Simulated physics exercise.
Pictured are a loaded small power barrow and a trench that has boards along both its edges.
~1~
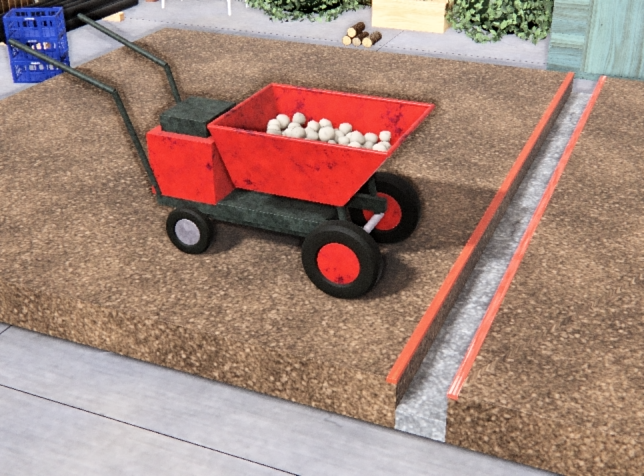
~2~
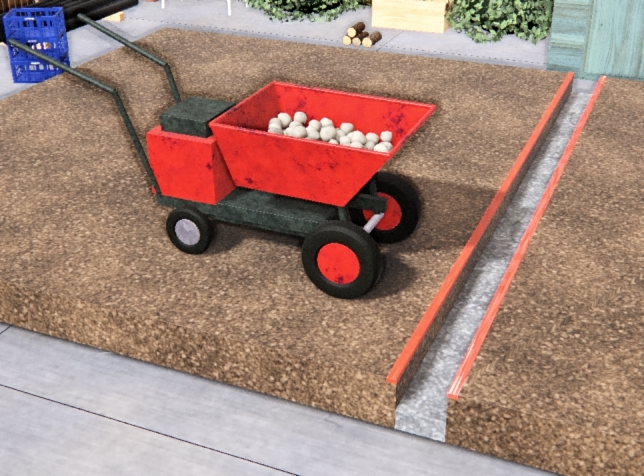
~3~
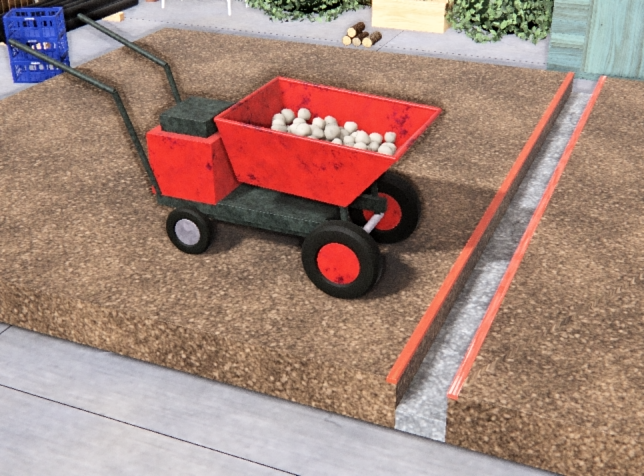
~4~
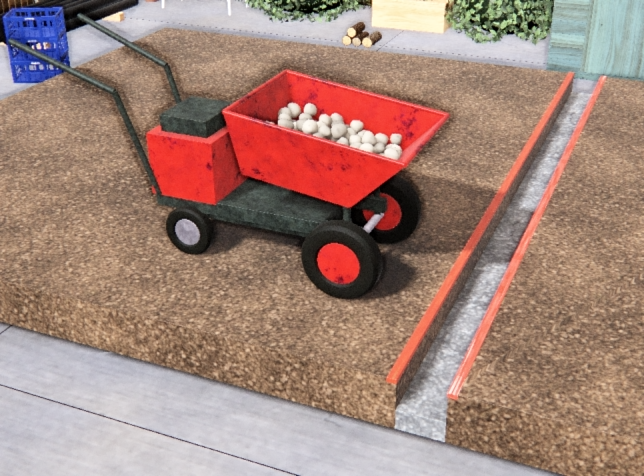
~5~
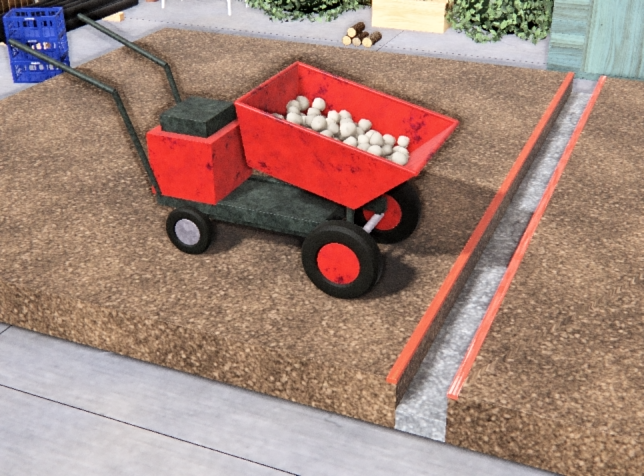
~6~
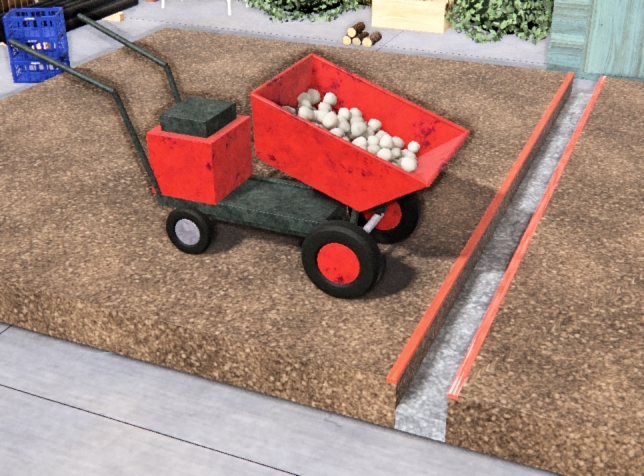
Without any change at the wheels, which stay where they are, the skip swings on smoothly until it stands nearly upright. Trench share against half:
Under.
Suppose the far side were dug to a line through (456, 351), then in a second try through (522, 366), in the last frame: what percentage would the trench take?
In order, some 0 and some 90 percent.
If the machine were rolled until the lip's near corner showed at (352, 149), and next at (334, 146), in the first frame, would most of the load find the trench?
For the first try, past the halfway mark; for the second, past the halfway mark.
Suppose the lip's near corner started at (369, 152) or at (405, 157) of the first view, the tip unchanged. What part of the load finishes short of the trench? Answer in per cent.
First spot 0 per cent, second spot 0 per cent.
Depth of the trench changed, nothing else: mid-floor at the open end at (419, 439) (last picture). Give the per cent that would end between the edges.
It works out to some 20 percent.
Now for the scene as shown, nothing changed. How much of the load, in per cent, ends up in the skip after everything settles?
My estimate is about 20 per cent.
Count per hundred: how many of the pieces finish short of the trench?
That share is about 0 percent.
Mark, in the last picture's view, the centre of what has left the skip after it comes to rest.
About pixel (528, 296).
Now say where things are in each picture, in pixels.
Lip of the skip near (388, 155), level; top of the load near (313, 137), river pebbles; first edge of the trench near (414, 341); far edge near (471, 355), the trench under half as wide as the skip, and about half as deep as wide, in the first picture.
Lip of the skip near (390, 156), level; top of the load near (314, 136), in the second picture.
Lip of the skip near (396, 159), tipped barely; top of the load near (304, 132), in the third picture.
Lip of the skip near (405, 165), tipped a little; top of the load near (303, 125), in the fourth picture.
Lip of the skip near (415, 173), tipped a little; top of the load near (295, 121), in the fifth picture.
Lip of the skip near (427, 184), tipped clearly; top of the load near (304, 117); first edge of the trench near (414, 341); far edge near (471, 355), in the sixth picture.
Shortly afterwards, skip tipped steeply; the whole lot in the skip.
Next, skip tipped right over; the bulk in the skip; only a few in or heaped over the trench; near a quarter beyond it.
Some moments later, skip tipped right over; near a quarter in the skip; a little in or heaped over the trench; near two thirds beyond it.
In the end, skip tipped right over; near a quarter in the skip; near a quarter in or heaped over the trench; near two thirds beyond it.
